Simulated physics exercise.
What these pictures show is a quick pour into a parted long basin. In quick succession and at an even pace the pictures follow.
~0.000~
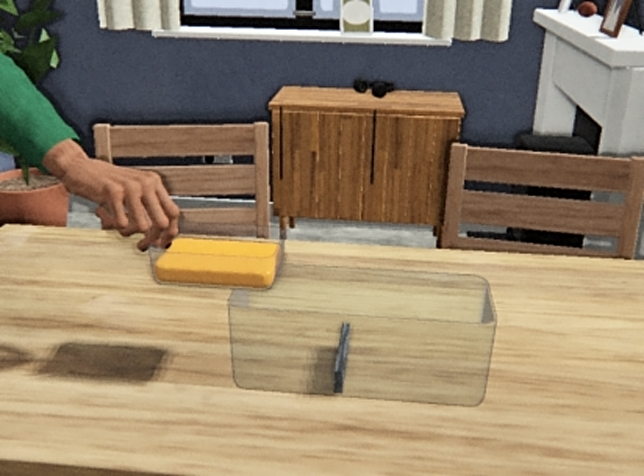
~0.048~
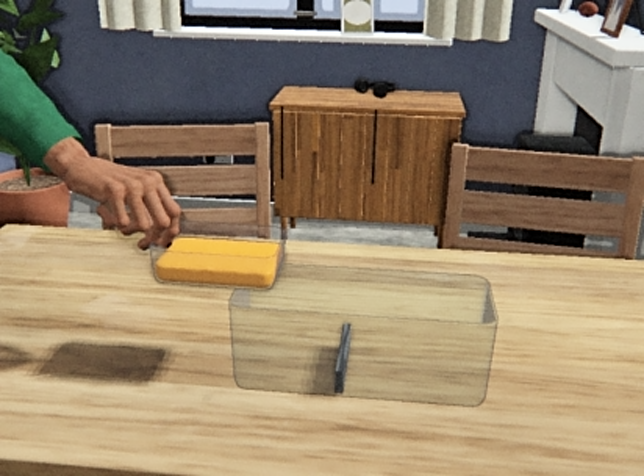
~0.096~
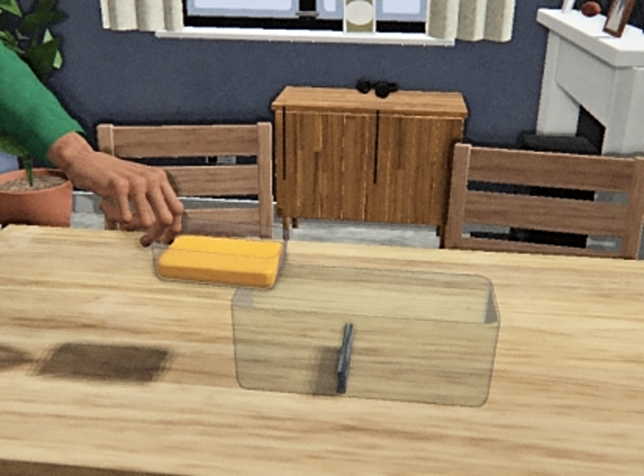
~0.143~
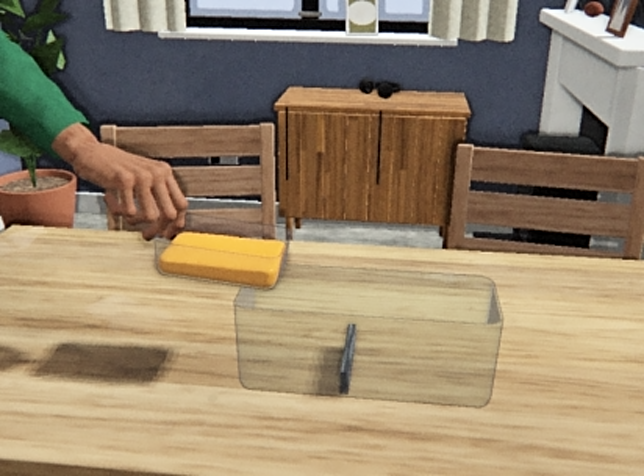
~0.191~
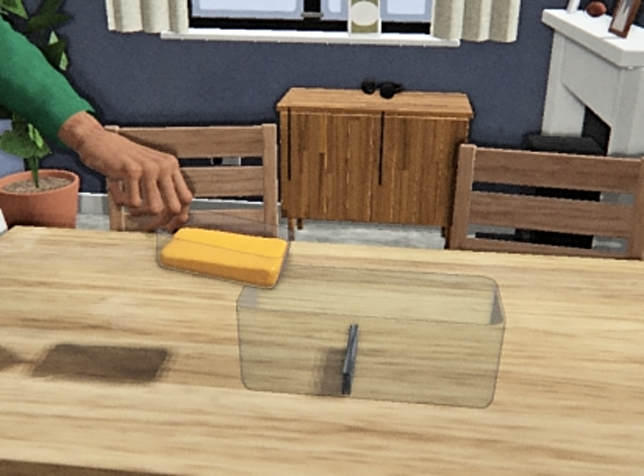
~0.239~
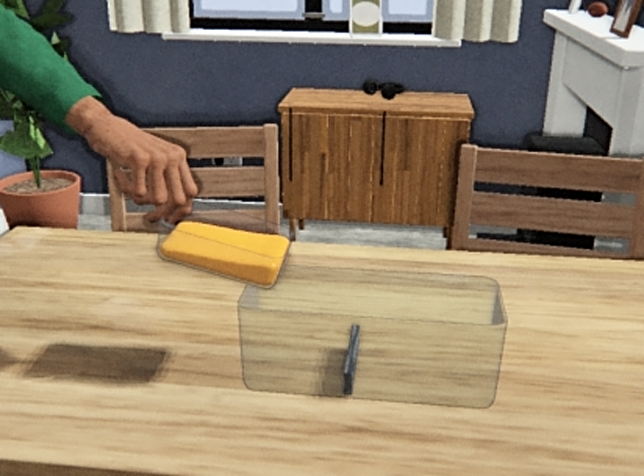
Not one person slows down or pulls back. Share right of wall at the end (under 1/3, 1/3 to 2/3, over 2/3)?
1/3 to 2/3.
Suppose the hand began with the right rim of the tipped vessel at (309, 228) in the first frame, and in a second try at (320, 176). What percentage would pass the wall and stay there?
The first start gives some 85 %, the second some 90 %.
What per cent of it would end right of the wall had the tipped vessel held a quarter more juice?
Near 60 %.
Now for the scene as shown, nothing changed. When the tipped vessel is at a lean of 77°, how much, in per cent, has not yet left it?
Roughly 20 percent.
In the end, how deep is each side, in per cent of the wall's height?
I'd say close to 30 per cent on the left side and 20 on the right.
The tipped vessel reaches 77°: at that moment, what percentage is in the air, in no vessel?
Roughly 45 per cent.
By 0.64 s the tilt is 77° and 22 per cent is still to pour, 28 is left of the wall and 5 right of it.
By 0.93 s the tilt is 114° and 1 per cent is still to pour, 42 is left of the wall and 49 right of it.
By 1.24 s the tilt is 119° and 0 per cent is still to pour, 49 is left of the wall and 49 right of it.
By 1.57 s the tilt is 119° and 0 per cent is still to pour, 49 is left of the wall and 49 right of it.
At rest 49 per cent lies left of the wall, 49 right of it and 2 outside.
